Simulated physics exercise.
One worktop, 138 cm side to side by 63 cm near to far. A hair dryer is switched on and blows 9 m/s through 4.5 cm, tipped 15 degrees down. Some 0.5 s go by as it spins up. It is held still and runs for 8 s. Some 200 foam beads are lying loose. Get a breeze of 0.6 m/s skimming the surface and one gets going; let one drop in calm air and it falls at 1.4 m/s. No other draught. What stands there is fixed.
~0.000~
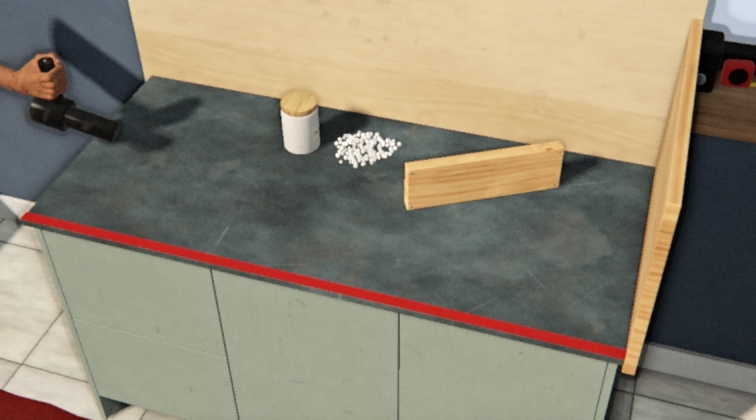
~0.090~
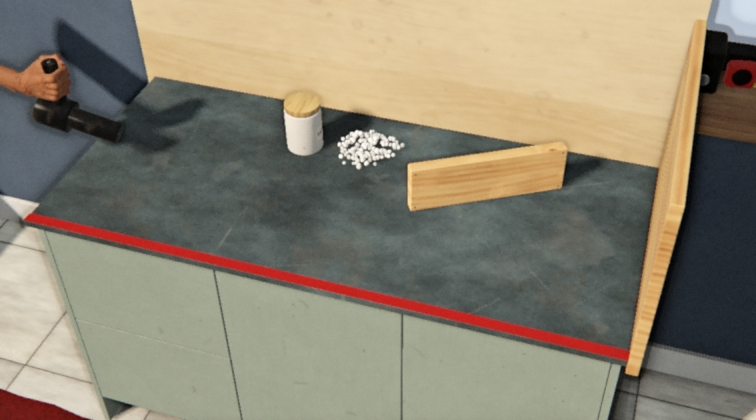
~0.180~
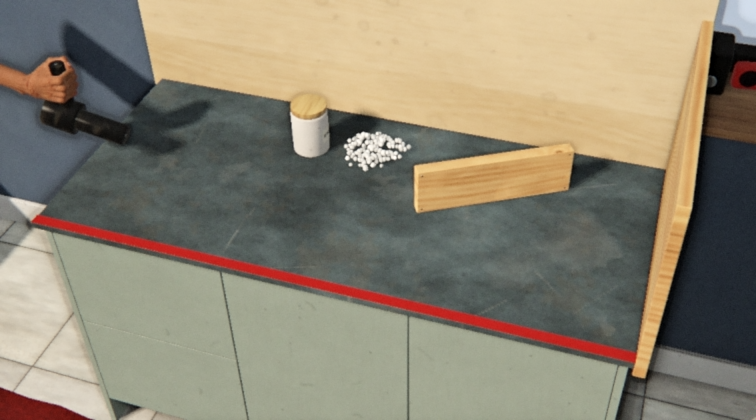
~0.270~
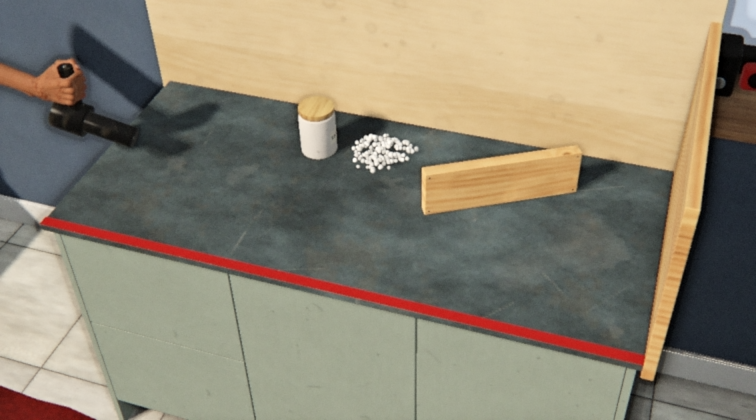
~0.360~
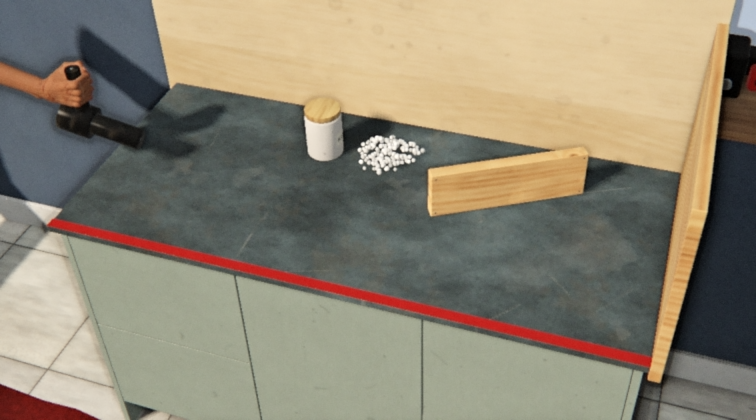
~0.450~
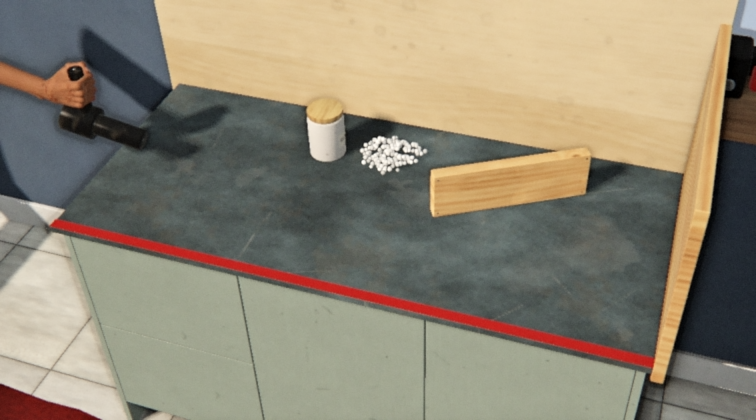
On a dark worktop with a red front edge, a hand held a hair dryer at the left while a lidded jar, loose white beads and a wooden board all stayed still as the view shifted slightly.
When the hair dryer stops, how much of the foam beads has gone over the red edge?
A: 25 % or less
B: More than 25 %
A, 25 % or less.
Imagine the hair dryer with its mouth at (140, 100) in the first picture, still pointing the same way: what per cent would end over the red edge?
Around 0 per cent would end up there.
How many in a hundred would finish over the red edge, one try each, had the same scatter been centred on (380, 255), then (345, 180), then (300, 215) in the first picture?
100 %, 0 %, 100 %.
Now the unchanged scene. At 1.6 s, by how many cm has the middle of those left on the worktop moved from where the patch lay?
Centre offset: Approx. 15 cm.
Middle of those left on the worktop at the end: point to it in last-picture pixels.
The middle lands close to (673, 199) in pixels.
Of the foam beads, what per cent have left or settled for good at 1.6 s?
Estimated share: Near 10 %.
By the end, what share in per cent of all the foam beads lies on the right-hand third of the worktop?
I'd estimate around 80 per cent.
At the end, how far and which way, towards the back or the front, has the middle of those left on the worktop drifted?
It has shifted to the far side, by around 5 cm.
After 1.6 s, 0 % are over the red edge; the middle of those still in play is near (440, 153); 9 % have settled or left.
After 2.6 s, 0 % are over the red edge; the middle of those still in play is near (674, 186); 12 % have settled or left.
After 4.4 s, 0 % are over the red edge; the middle of those still in play is near (678, 199); 18 % have settled or left.
After 8.0 s, at the end, 0 % are over the red edge; the middle of those still in play is near (673, 199).
